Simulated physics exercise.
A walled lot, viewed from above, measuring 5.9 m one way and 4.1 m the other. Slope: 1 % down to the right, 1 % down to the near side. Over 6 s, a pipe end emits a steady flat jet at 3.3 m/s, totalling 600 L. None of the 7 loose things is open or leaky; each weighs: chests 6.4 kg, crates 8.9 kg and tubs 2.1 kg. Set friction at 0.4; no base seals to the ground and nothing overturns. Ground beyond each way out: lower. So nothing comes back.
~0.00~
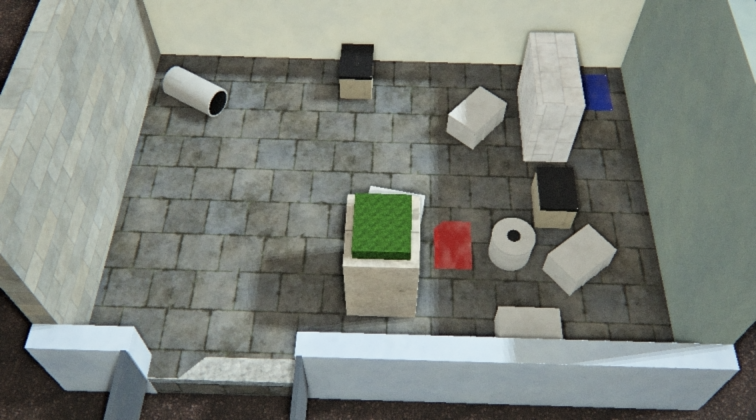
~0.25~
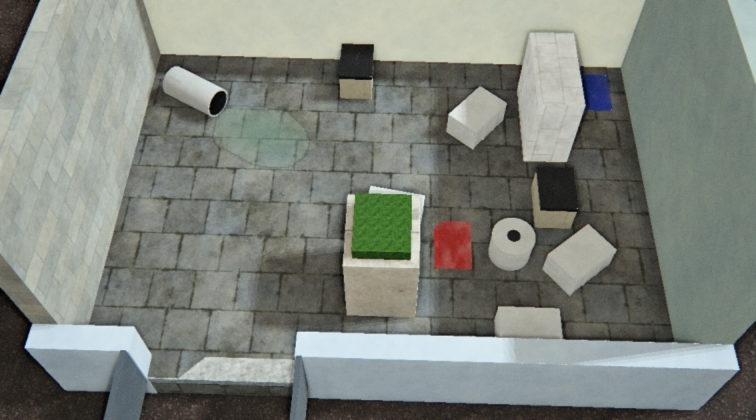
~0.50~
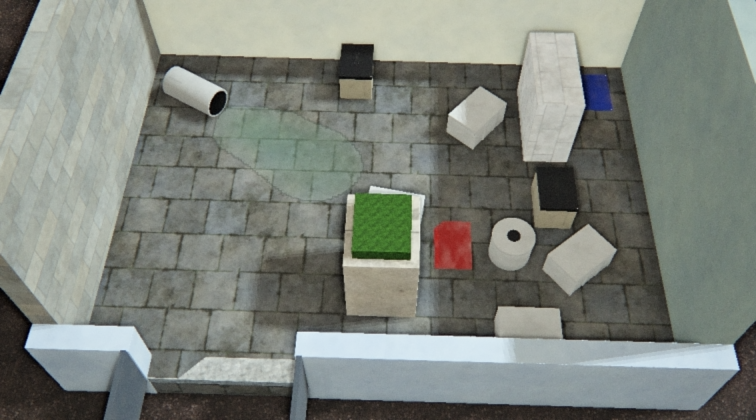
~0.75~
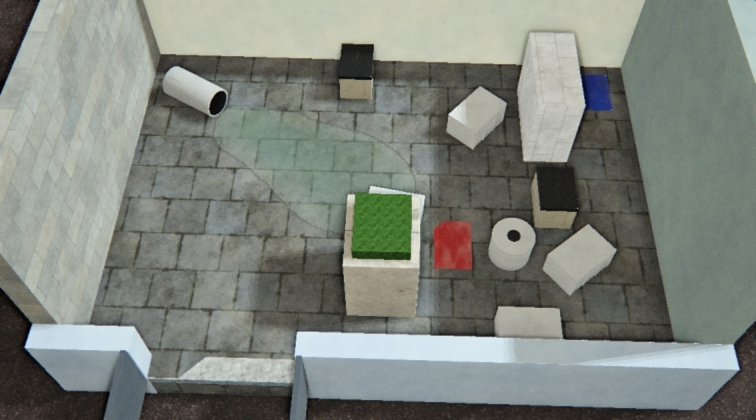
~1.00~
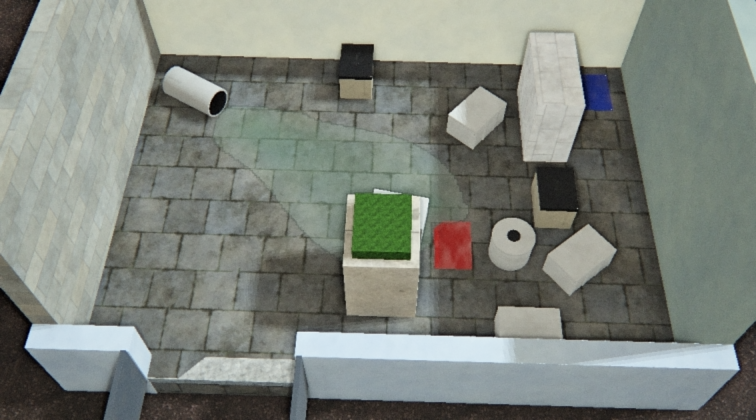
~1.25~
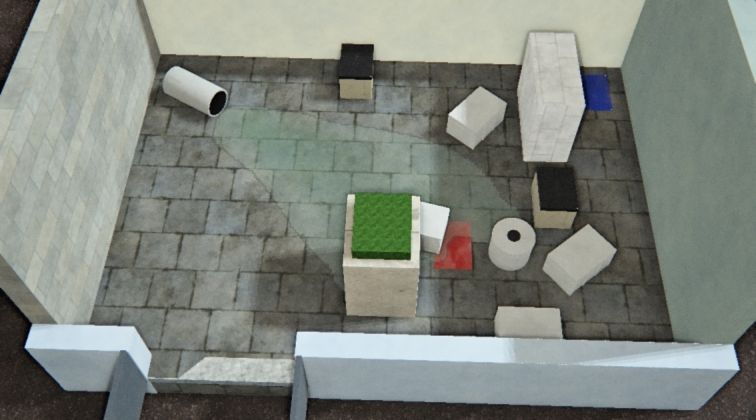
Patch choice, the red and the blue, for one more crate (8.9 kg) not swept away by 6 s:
Choose blue.
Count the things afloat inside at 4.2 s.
3.
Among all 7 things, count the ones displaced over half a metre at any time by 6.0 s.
5.
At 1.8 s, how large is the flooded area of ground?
About 6.5 m2.
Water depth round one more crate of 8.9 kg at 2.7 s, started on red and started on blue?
In turn 3 and 0 cm.
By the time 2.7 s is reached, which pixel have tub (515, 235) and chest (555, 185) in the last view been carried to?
Approx. (595, 306); approx. (613, 185).
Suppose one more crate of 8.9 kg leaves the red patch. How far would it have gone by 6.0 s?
Roughly 120 cm from the patch.
After 1.8 s on red it would be 39 cm off in 3 cm of water; on blue it would be 0 cm off in 0 cm of water.
After 2.7 s on red it would be 112 cm off in 3 cm of water; on blue it would be 0 cm off in 0 cm of water.
After 4.2 s on red it would be 169 cm off in 8 cm of water; on blue it would be 0 cm off in 1 cm of water.
After 6.0 s on red it would be 116 cm off in 7 cm of water; on blue it would be 18 cm off in 5 cm of water.
